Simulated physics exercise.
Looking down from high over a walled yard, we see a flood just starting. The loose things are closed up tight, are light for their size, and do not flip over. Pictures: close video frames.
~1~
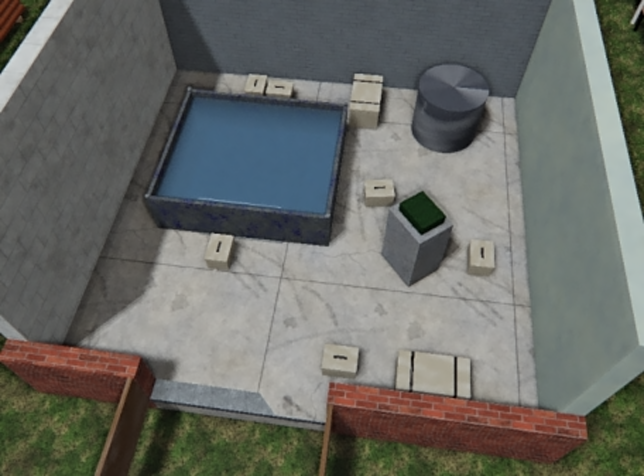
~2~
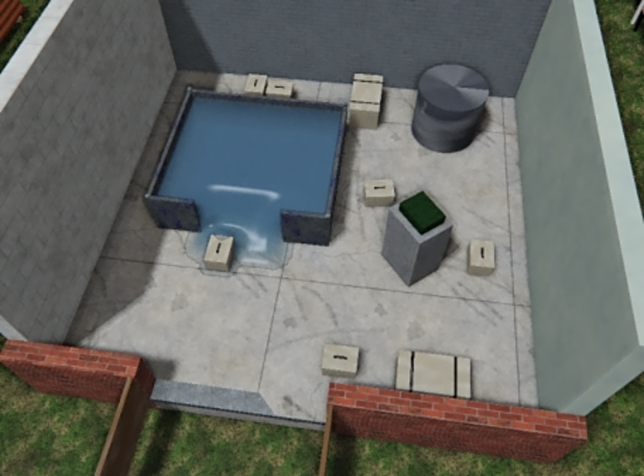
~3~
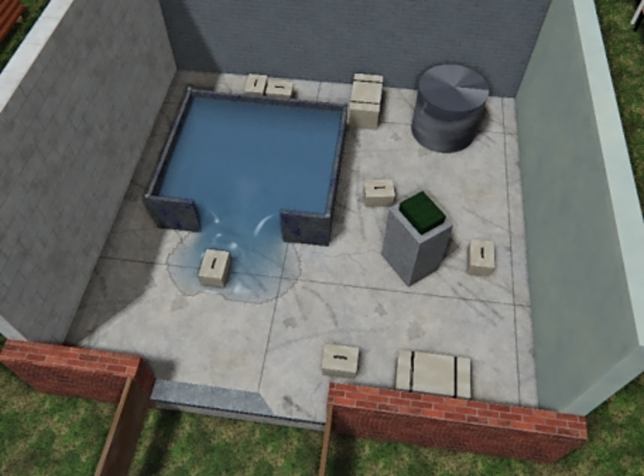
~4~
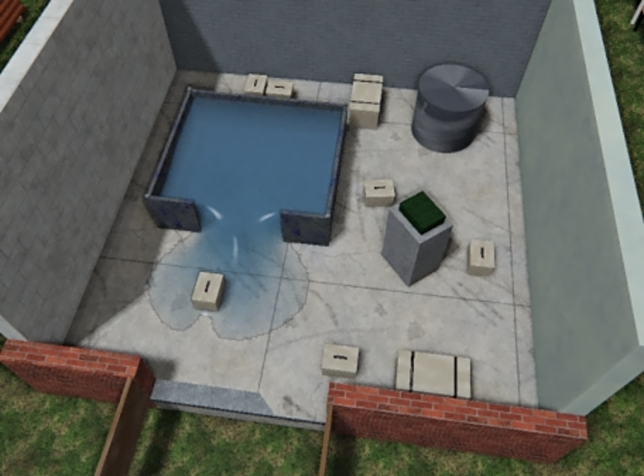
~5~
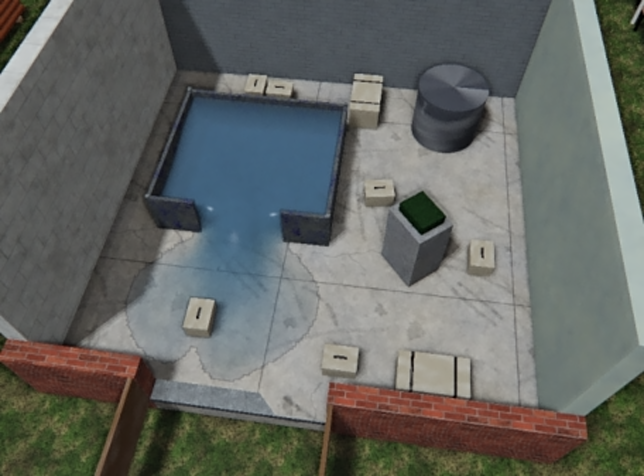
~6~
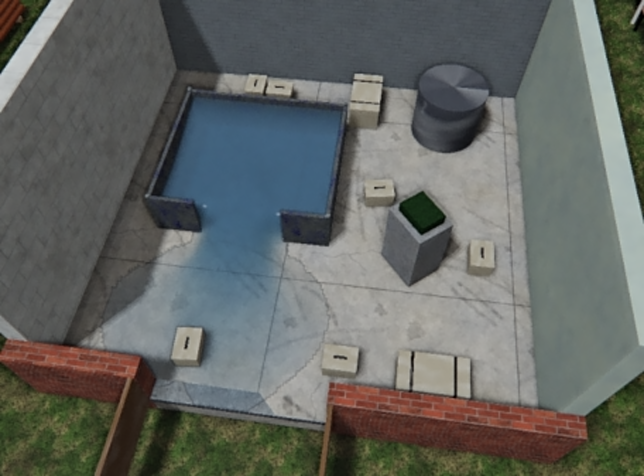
Water pours through a gap in the pool's front wall and pushes one pale box forward.
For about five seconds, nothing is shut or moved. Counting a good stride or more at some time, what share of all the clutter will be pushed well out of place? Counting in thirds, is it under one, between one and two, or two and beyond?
In thirds: Under one.
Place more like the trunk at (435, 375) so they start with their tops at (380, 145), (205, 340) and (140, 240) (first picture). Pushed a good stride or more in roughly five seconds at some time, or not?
Stays put, shoved clear, stays put.
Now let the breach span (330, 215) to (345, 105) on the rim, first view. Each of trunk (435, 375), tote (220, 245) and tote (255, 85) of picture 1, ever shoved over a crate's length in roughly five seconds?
Object by object: Displaced that much, less than that, displaced that much.
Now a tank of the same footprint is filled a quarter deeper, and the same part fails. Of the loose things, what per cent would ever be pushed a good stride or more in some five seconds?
I'd put it near 20 out of a hundred.
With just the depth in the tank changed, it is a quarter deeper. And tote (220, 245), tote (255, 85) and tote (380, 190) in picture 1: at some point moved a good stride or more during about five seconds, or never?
First: Goes past it; second: Falls short; third: Falls short.
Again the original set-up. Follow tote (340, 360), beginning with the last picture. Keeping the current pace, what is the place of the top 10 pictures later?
About (379, 385).
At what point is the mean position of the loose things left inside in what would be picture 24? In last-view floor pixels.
The average sits close to (359, 203).
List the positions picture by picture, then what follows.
The first picture shows a tote at (219, 247) rests on the ground; a tote at (280, 87), on the bottom; 0 of 8 have shifted.
The second picture shows a tote at (219, 248) rests on the ground; a tote at (280, 87) rests on the ground; 0 of 8 have shifted.
The third picture shows a tote at (214, 264) rests on the ground, close to its start; a tote at (280, 87), on the bottom; 1 of 8 have shifted.
The fourth picture shows a tote at (208, 287) rests on the ground, a stride from its start; a tote at (280, 87) rests on the ground; 1 of 8 have shifted.
The fifth picture shows a tote at (199, 313) rests on the ground, a stride from its start; a tote at (280, 87) rests on the ground; 1 of 8 have shifted.
The sixth picture shows a tote at (187, 343) rests on the ground, a stride from its start; a tote at (280, 87), on the bottom; 1 of 8 have shifted.
A moment on, 1 of 8 are well off their spots; 0 afloat.
Next, 2 of 8 are well off their spots; 1 afloat.
Later, 1 of 8 are well off their spots; 1 afloat.
In the end, 2 of 8 are well off their spots, and 2 have been at some point; 0 afloat.
